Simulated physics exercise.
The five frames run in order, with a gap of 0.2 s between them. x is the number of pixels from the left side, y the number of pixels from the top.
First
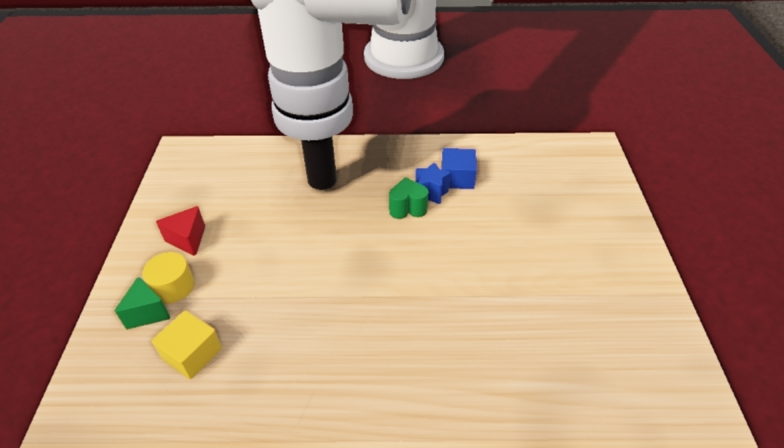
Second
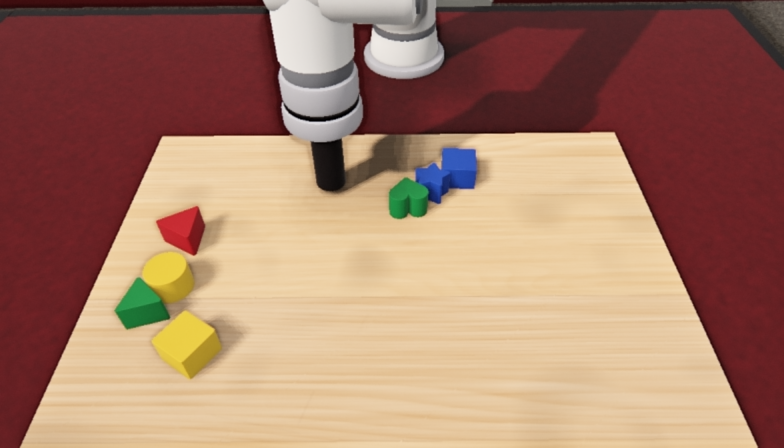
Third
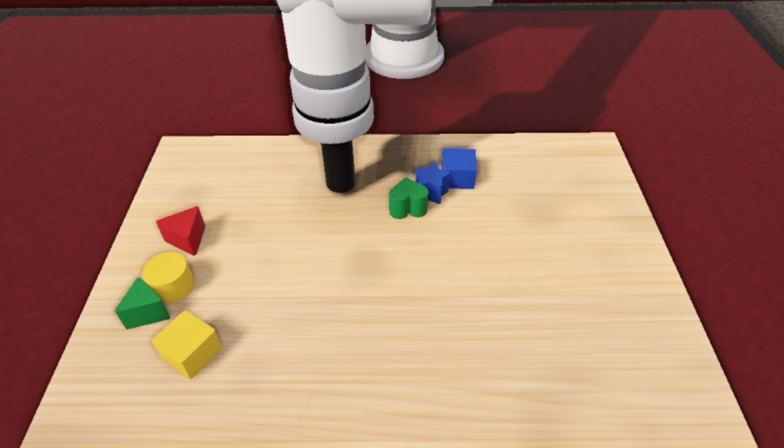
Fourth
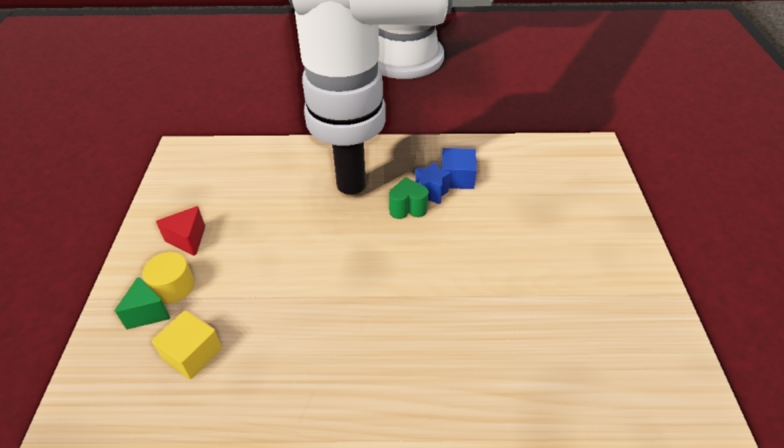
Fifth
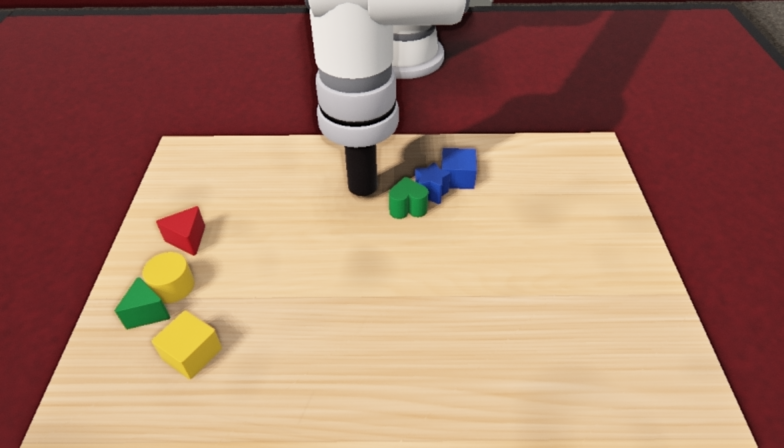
A pale wooden board lies on a dark red surface, seen from above at an angle by a still camera. A red block, a yellow round block, a green triangular block and a yellow cube sit at the left, while a green heart block, a blue star and a blue cube cluster near the far edge. A white robot arm slides its black tip slowly rightward, nearing the green heart, and no block moves.
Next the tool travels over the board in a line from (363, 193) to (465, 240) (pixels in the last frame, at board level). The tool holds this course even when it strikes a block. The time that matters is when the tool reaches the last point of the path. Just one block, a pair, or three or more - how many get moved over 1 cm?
By the end, one block will have moved.
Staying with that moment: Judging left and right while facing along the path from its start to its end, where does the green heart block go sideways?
Off to the left side.
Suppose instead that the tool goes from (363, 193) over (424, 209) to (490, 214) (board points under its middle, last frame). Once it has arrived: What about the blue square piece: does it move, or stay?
That block will leave its spot.
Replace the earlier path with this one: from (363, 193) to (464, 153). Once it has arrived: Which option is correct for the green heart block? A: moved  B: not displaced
My pick is B.
On the path given first. One third of the way, tool at (396, 202); green heart block at (425, 195), turned 20° anticlockwise.
Two thirds of the way, tool at (431, 217); green heart block at (464, 206), turned 45° anticlockwise.
At the end, tool at (466, 233); green heart block at (497, 212), turned 70° anticlockwise; blue star unmoved.
